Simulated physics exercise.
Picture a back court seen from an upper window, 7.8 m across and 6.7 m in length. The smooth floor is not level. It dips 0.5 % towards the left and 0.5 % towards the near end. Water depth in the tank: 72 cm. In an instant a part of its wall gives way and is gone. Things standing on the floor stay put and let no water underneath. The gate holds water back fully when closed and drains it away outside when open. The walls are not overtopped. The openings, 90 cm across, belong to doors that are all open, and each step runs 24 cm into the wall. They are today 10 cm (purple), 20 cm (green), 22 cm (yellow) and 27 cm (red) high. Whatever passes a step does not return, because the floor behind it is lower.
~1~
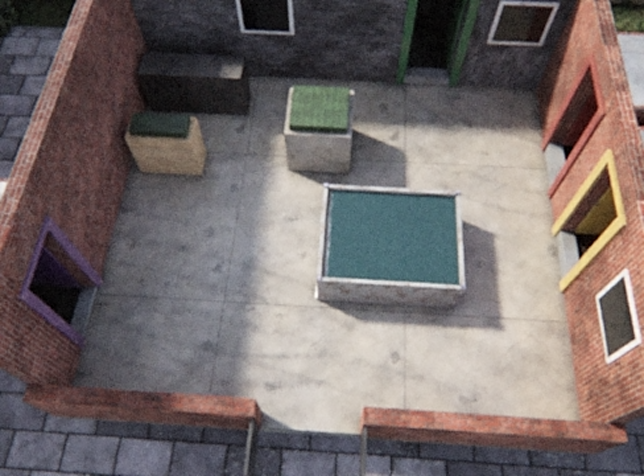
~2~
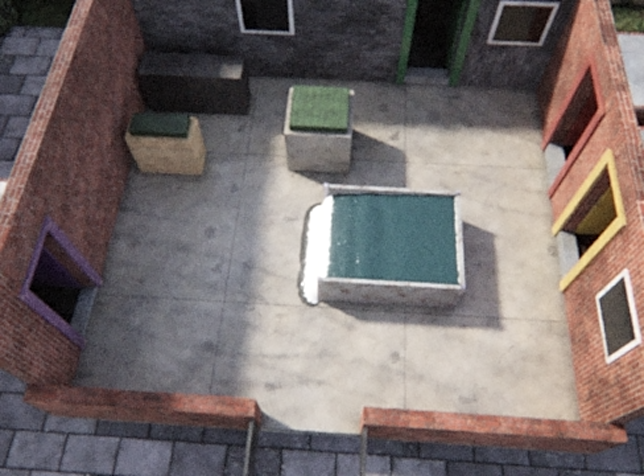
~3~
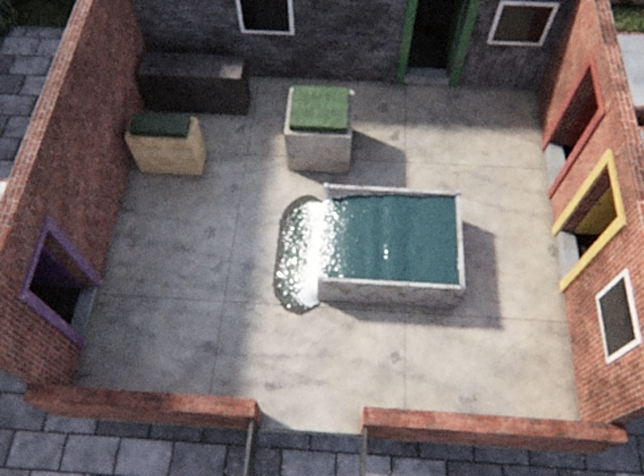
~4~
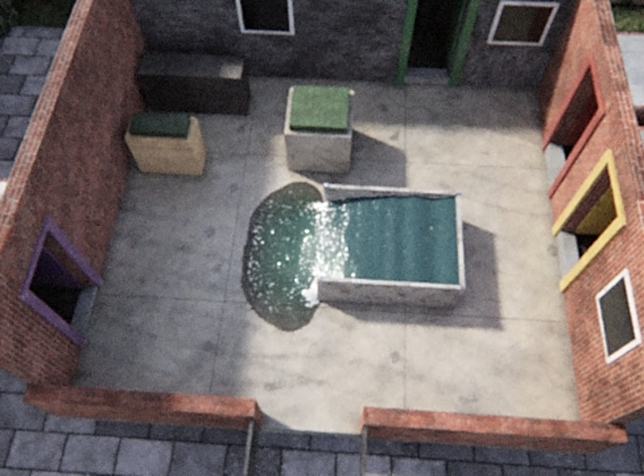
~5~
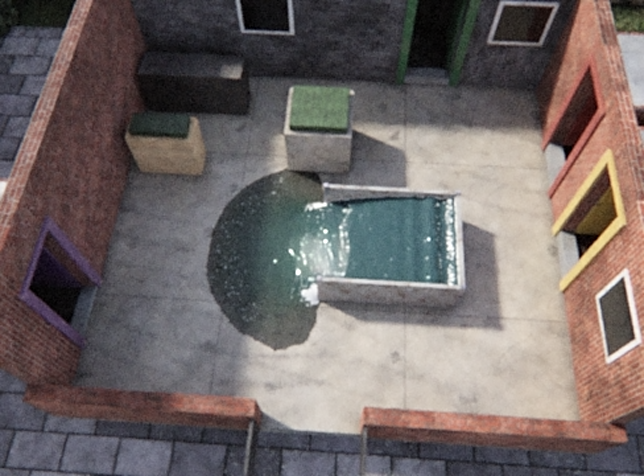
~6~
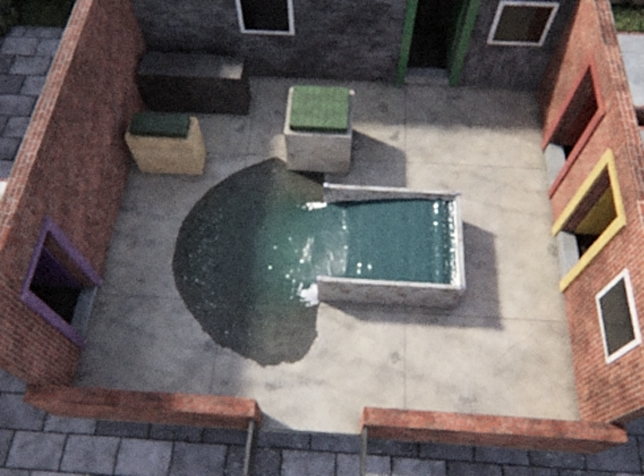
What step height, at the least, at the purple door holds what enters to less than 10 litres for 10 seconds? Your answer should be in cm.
A height of roughly 24 cm.
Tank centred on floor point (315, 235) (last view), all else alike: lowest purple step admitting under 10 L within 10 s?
Roughly 21 centimetres.
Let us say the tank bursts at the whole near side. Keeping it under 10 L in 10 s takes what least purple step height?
That way, roughly 7.5 cm.
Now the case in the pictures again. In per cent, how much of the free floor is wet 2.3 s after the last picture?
Roughly 40 percent.
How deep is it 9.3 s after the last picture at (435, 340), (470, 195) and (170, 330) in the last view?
Ordered as asked: 3, 3, 8 cm.
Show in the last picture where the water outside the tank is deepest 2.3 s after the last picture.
About (70, 398).
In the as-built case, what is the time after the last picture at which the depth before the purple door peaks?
That happens close to 1.6 s on the clock.
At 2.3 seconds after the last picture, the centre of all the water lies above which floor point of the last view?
Around (214, 249).
Then, 0.7 s after the last picture water covers 30 % of the floor, deepest (32 cm) near (111, 242); 16 cm at the purple door, 1 litre in over its 10 cm step.
Then, 2.3 s after the last picture water covers 40 % of the floor, deepest (36 cm) near (70, 398); 22 cm at the purple door, 106 litres in over its 10 cm step.
Then, 9.3 s after the last picture water covers 95 % of the floor, deepest (11 cm) near (518, 428); 8 cm at the purple door, 203 litres in over its 10 cm step.
At the purple door as built, the water peaked near 27 cm, 1.5 s after the last picture.
Run again over the same 10 s with other heights there, 24 litres in over 21.5 cm, 0 litres over 29.5 cm. The limit of 10 litres is kept from about 24 cm up.
